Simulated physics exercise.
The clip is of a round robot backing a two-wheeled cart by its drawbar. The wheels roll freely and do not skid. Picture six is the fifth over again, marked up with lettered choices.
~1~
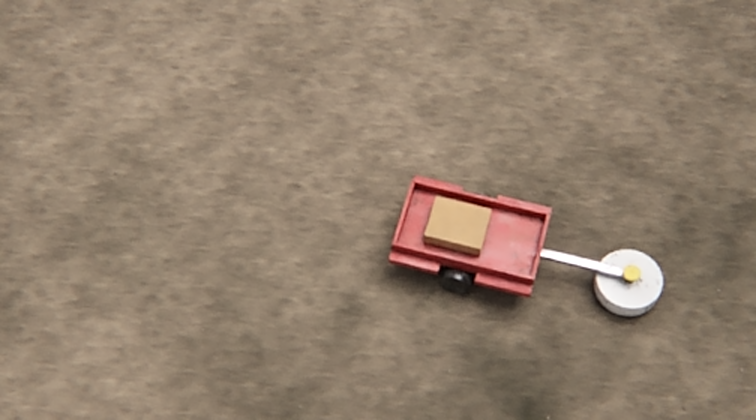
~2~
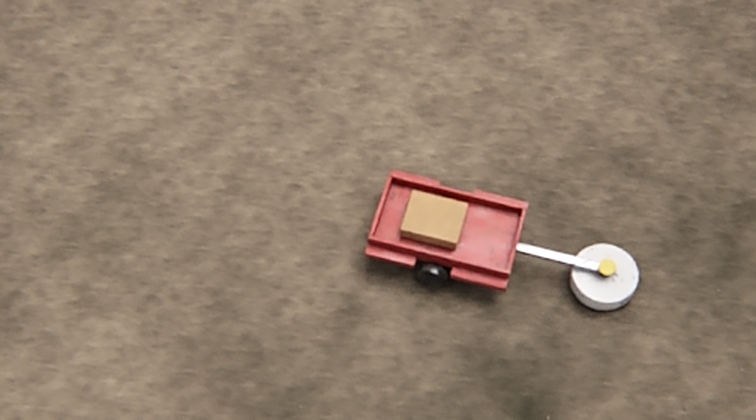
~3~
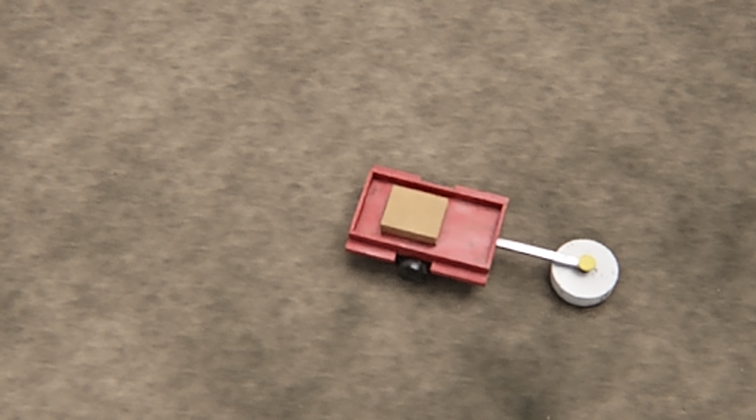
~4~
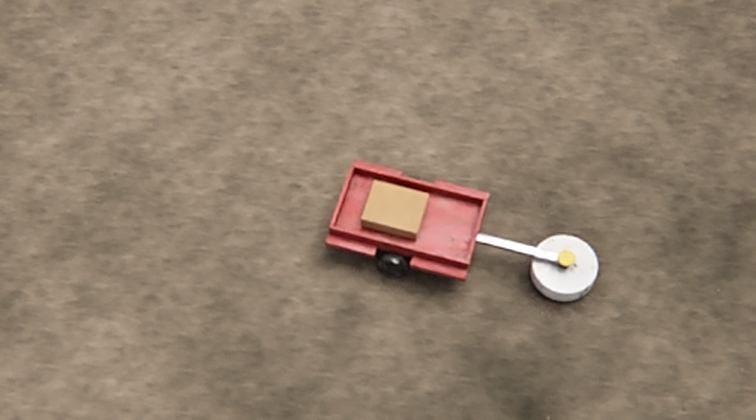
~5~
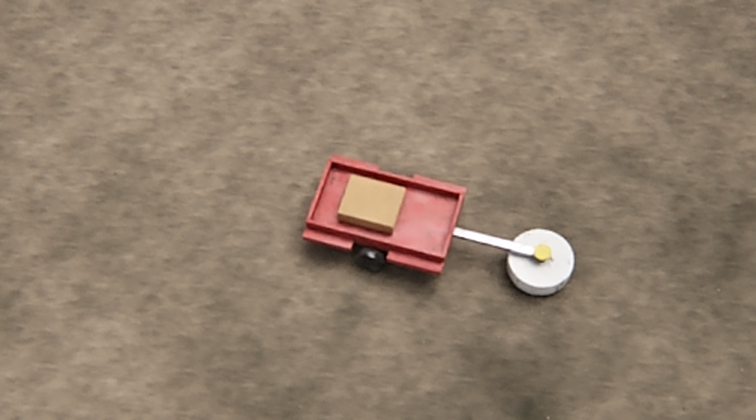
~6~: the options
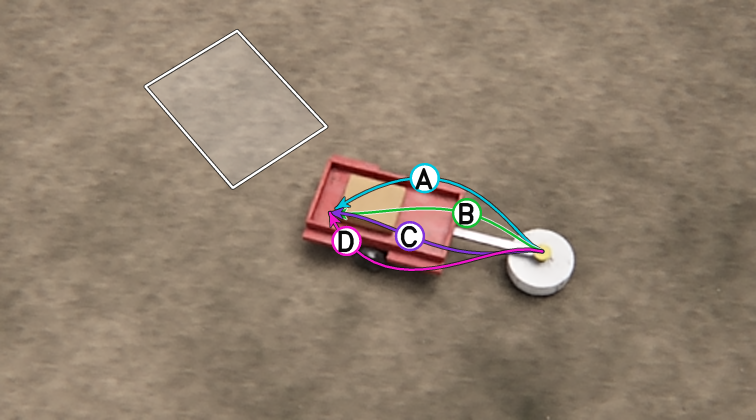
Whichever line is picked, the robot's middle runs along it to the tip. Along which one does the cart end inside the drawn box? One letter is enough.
Choose route D.
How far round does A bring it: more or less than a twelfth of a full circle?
Less than that.
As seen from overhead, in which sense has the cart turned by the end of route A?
Anticlockwise.
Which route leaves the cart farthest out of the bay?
A is the worst.
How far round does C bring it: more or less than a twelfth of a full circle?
Less.
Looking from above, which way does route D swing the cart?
Clockwise.
On the marked copy, A from (543, 252) via (449, 182) to (336, 209); B from (543, 252) via (443, 209) to (334, 213); C from (543, 252) via (433, 244) to (330, 213); D from (543, 252) via (422, 269) to (330, 213); the bay at (235, 106).
With D. Early on, robot (458, 272), cart (321, 190).
Further on, robot (374, 270), cart (276, 155).
At the end, robot (330, 222), cart (238, 109); the cart stands in the bay.
As for the rest, A leaves the cart at (169, 227), out of the bay; B leaves the cart at (177, 180), out of the bay; C leaves the cart at (208, 133), out of the bay.
